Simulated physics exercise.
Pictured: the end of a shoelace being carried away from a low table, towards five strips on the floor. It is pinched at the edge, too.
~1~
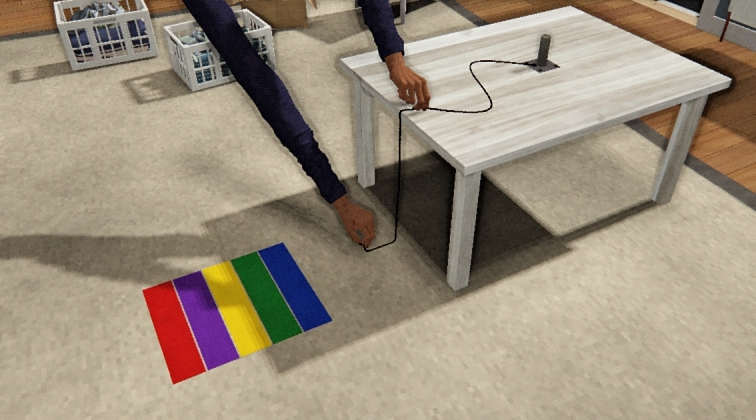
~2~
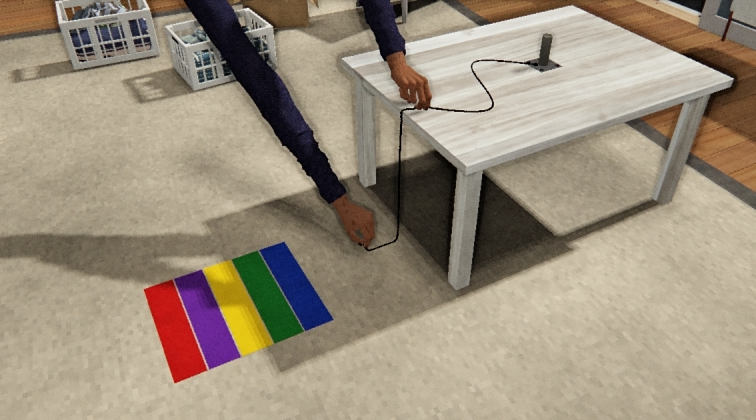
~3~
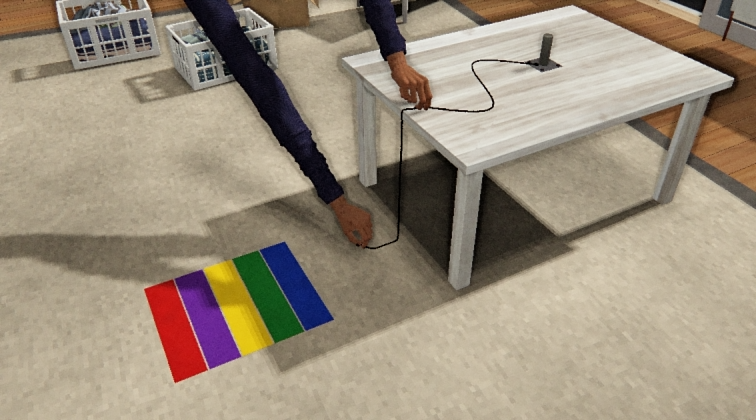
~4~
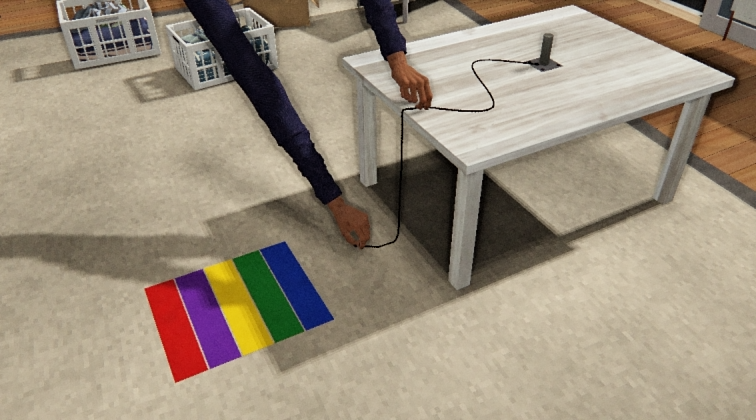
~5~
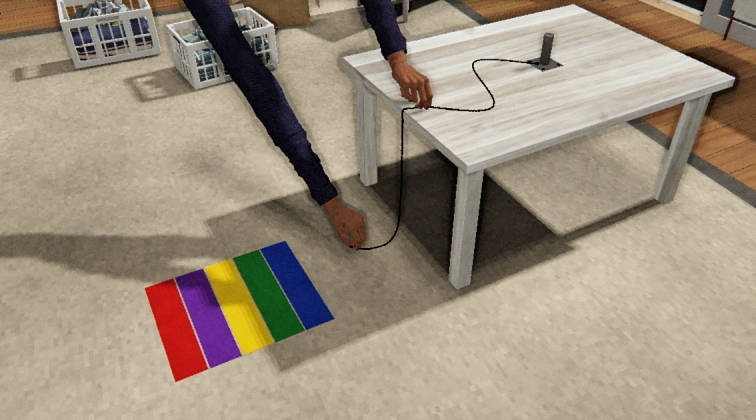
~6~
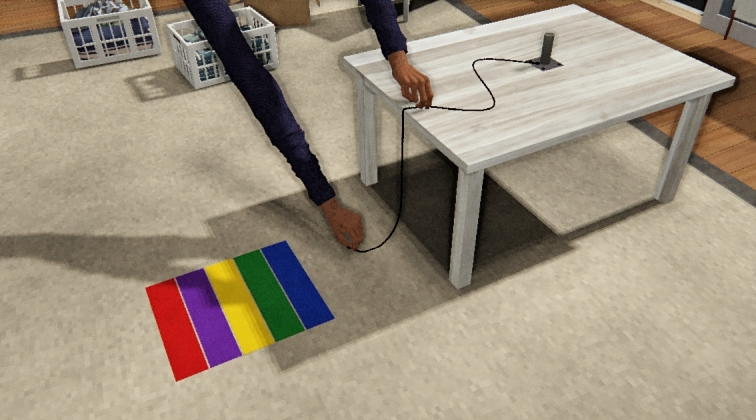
A hand slowly draws a black cord's end slightly left, while another pinches it at the table's edge.
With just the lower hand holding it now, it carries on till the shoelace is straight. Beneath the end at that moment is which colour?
Beneath it is red.
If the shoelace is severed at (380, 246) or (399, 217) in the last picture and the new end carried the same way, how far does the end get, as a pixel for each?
In turn, (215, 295) for the first and (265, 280) for the second.
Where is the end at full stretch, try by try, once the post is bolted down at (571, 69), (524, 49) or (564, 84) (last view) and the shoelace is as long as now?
Estimated pixels per try: (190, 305); (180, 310); (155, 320).
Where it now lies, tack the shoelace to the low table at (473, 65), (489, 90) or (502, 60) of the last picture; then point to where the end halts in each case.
The places are (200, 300), (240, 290) and (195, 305).
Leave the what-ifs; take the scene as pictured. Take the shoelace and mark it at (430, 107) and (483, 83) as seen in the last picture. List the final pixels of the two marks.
Roughly at (354, 150), and the other roughly at (448, 94).
Soon after, end near (222, 294); over yellow.
After that, end near (190, 305); over purple.
At the stop, end near (171, 312); over red. The red one.
